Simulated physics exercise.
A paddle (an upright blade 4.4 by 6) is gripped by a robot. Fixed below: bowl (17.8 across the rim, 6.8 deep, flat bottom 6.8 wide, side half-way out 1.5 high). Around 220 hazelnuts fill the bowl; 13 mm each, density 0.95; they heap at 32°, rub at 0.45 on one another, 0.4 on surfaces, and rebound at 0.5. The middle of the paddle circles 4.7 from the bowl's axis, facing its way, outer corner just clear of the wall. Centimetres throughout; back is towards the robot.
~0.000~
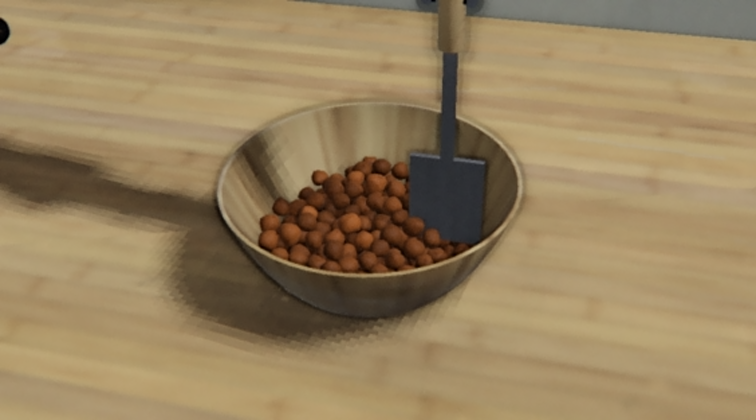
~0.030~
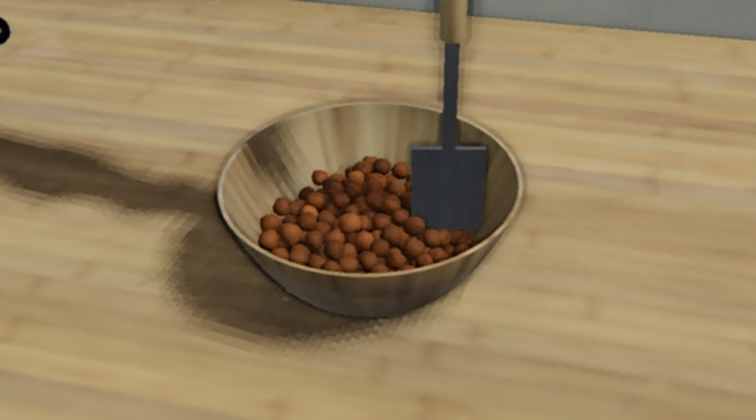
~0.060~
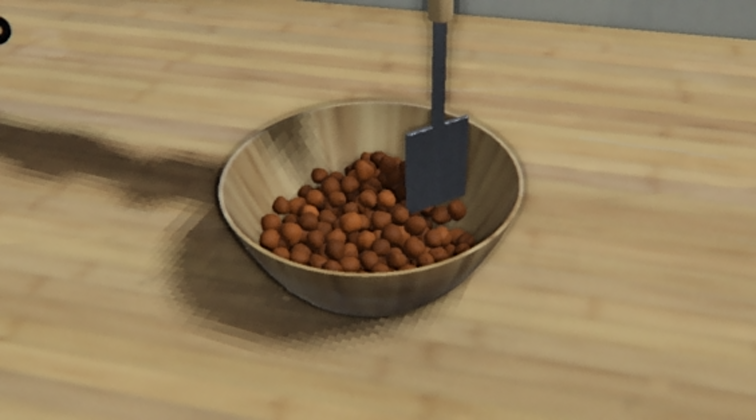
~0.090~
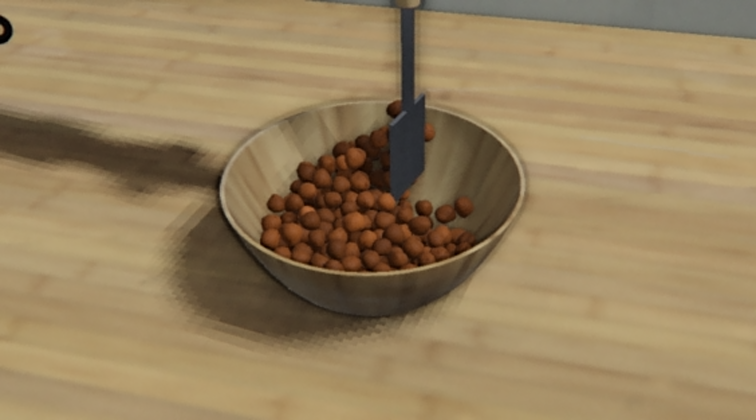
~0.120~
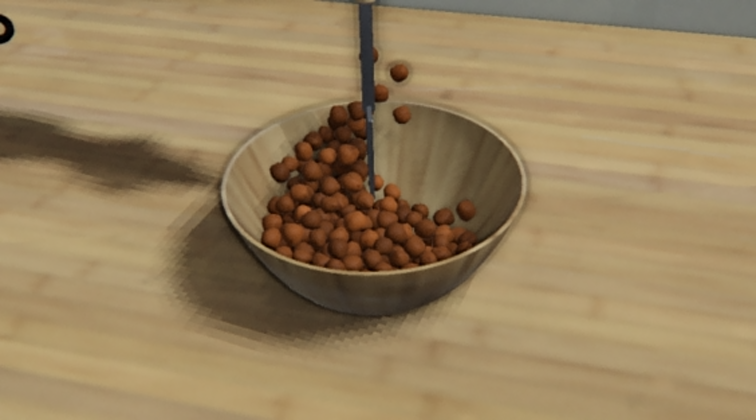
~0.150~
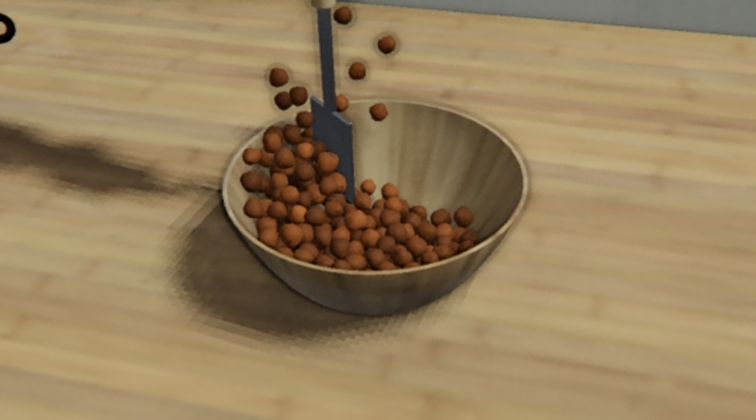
A wooden bowl of reddish-brown balls sat on a wooden surface while an upright, wooden-handled paddle swept through it from right to left, turning as it heaped the balls leftward and flung several above the rim.
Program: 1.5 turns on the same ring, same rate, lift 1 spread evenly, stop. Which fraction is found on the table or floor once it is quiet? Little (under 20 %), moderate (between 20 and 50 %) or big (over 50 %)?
Share on the table or floor: Moderate (between 20 and 50 %).
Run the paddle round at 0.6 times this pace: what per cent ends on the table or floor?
About 10 per cent.
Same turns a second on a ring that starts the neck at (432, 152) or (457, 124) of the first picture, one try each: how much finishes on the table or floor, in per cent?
Some 35 and 5 per cent.
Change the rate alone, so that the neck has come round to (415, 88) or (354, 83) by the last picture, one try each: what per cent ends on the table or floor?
Some 10 and 25 per cent.
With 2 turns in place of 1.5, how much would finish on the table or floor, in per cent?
In that case some 35 per cent.
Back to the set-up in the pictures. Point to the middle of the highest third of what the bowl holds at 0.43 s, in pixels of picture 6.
At about (391, 197).
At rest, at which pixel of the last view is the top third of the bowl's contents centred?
Around (373, 227).
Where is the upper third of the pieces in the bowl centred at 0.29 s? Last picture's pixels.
Around (412, 249).
After 0.29 s, 292° round, highest piece 13 above the table; 181 in the bowl, 1 on the table or floor, 35 in flight or on the tool.
After 0.43 s, 83° round, highest piece 11 above the table; 159 in the bowl, 39 on the table or floor, 19 in flight or on the tool.
After 0.70 s, 180° round, highest piece 6 above the table; 151 in the bowl, 65 on the table or floor, 1 in flight or on the tool.
After 1.40 s, 180° round, highest piece 6 above the table; 151 in the bowl, 66 on the table or floor.
In the end, 151 in the bowl, 66 on the table or floor. That is 30 % on the table or floor.
